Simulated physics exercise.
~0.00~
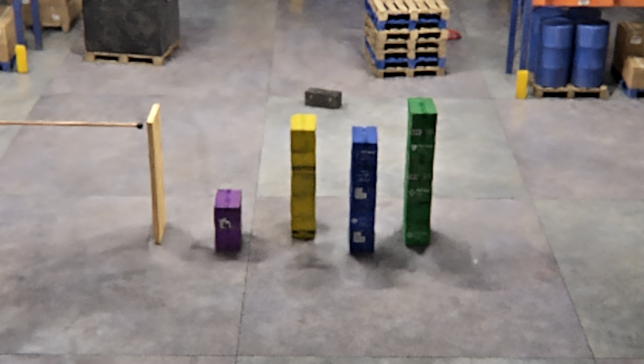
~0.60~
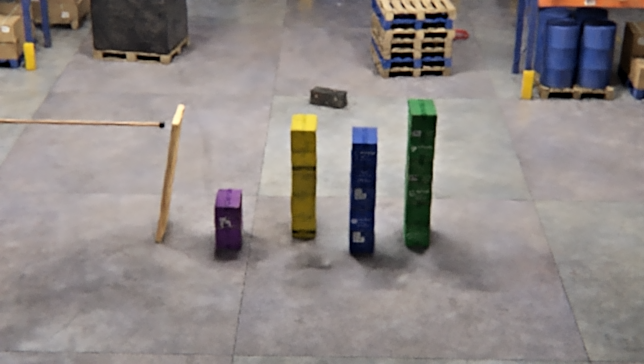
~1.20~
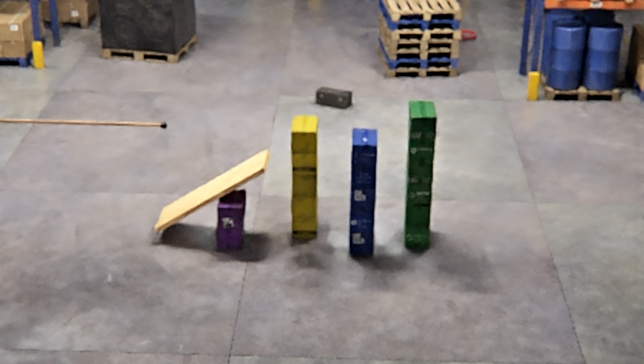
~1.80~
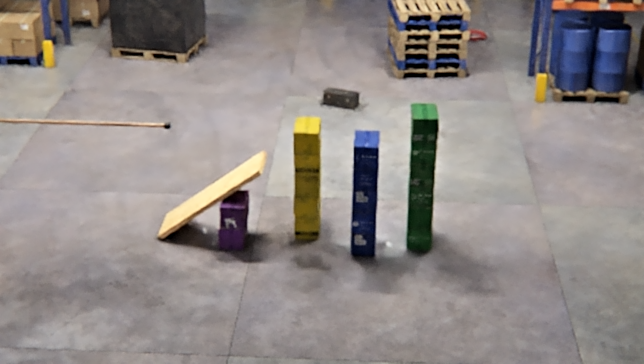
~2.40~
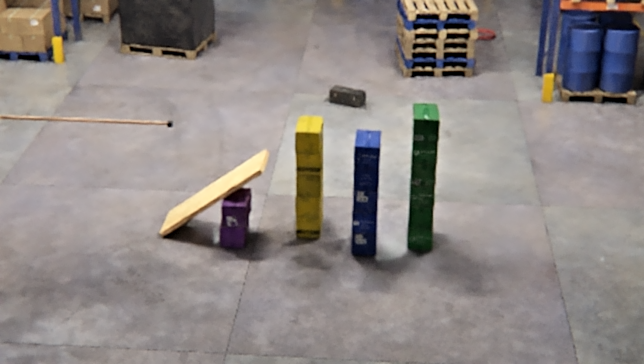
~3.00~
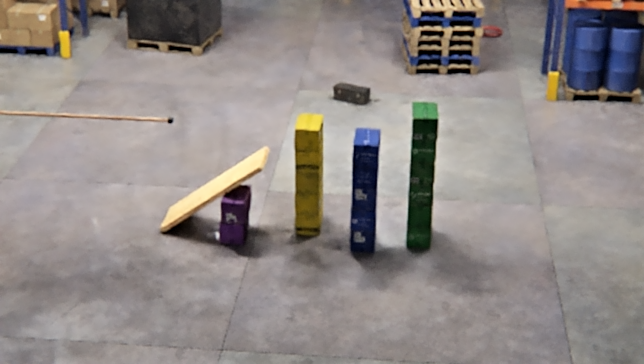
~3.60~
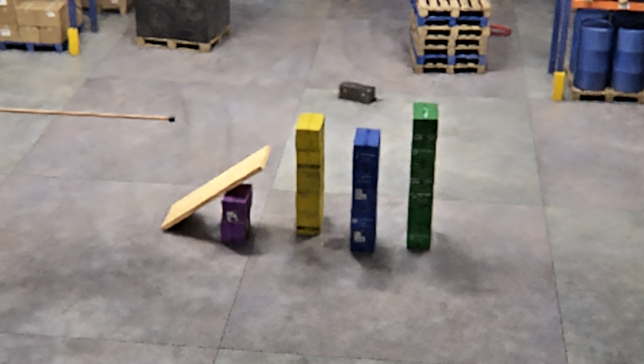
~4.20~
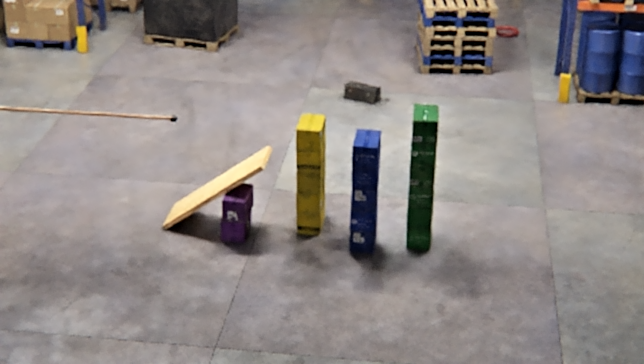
On a warehouse floor, a pole nudged an upright wooden board, which tipped right and landed on the short purple stack, where it stayed leaning at a slant, while the yellow, blue and green stacks beyond it were still standing at the end.
